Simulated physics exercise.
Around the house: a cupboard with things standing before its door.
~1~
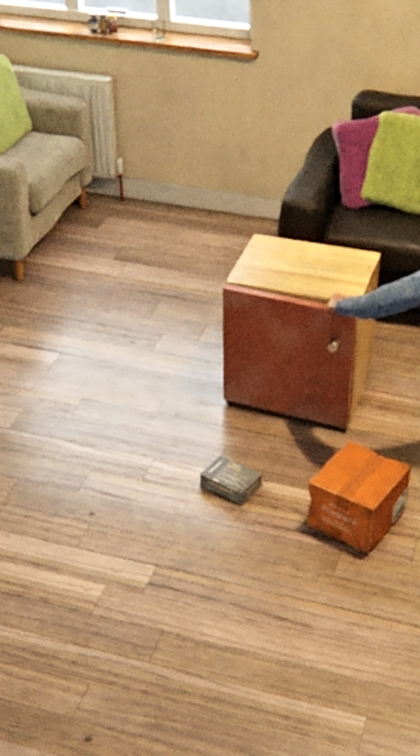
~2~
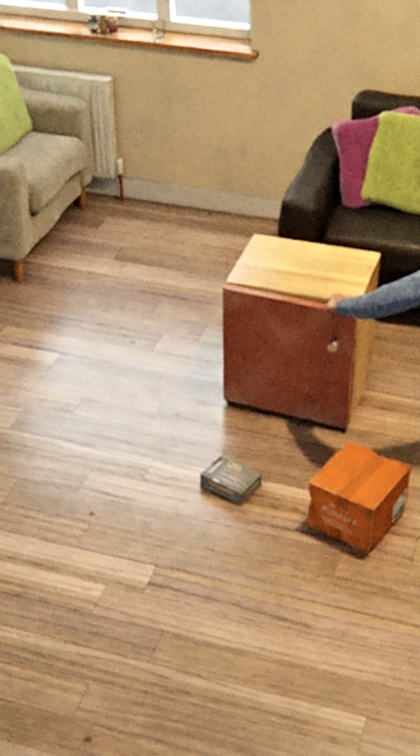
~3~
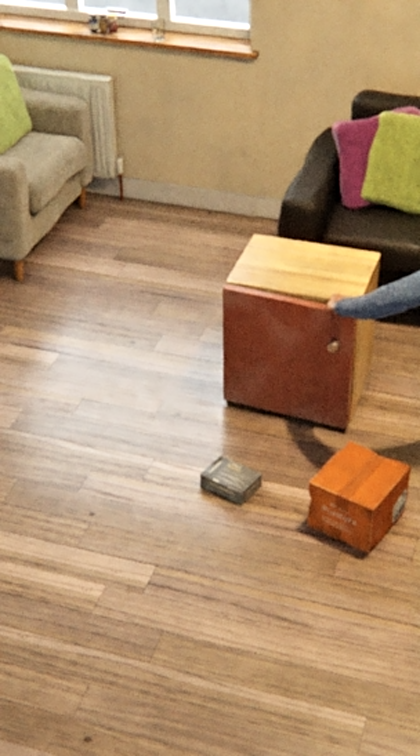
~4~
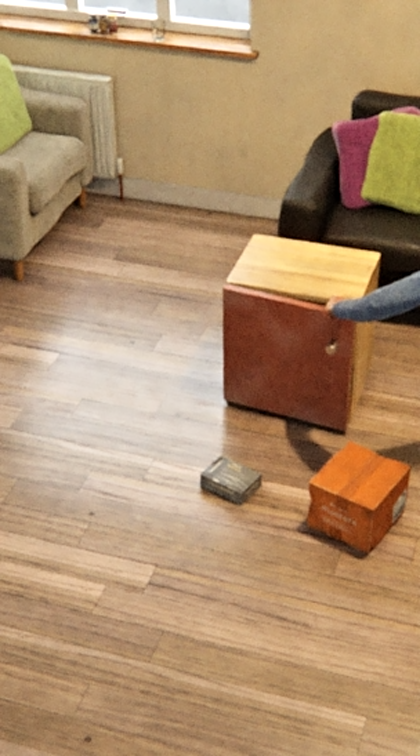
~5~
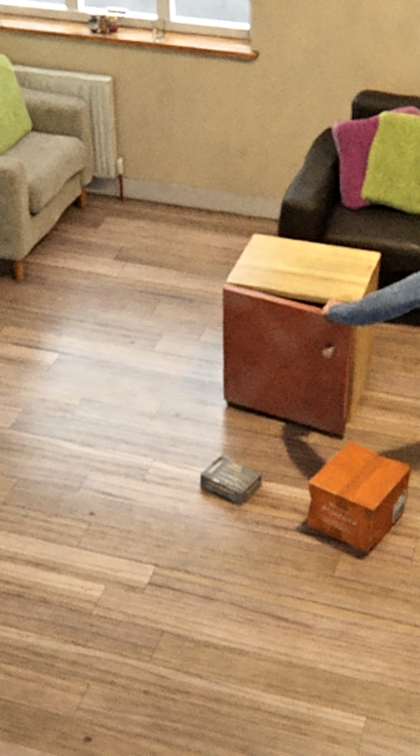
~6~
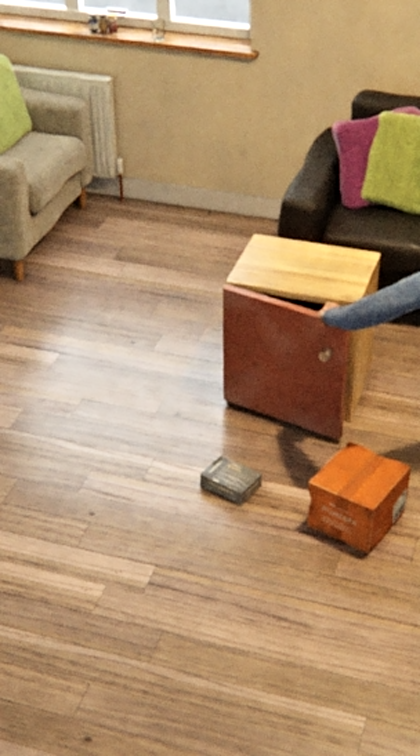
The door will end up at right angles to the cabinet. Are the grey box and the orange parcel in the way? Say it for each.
Here the grey box is pushed along; the orange parcel remains where it is.
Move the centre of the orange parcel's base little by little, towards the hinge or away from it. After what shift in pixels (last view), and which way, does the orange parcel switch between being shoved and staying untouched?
A shift of 36 pixels, going left.
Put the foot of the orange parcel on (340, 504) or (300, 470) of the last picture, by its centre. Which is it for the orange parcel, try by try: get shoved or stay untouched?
Try by try, it is missed; is struck.
Then, 1.20 s later than the last frame, door 67° open; grey box shifted a little near (218, 485); orange parcel at rest near (359, 496).
When it is over, the grey box gets knocked, near (179, 494); the orange parcel escapes contact, near (359, 496).
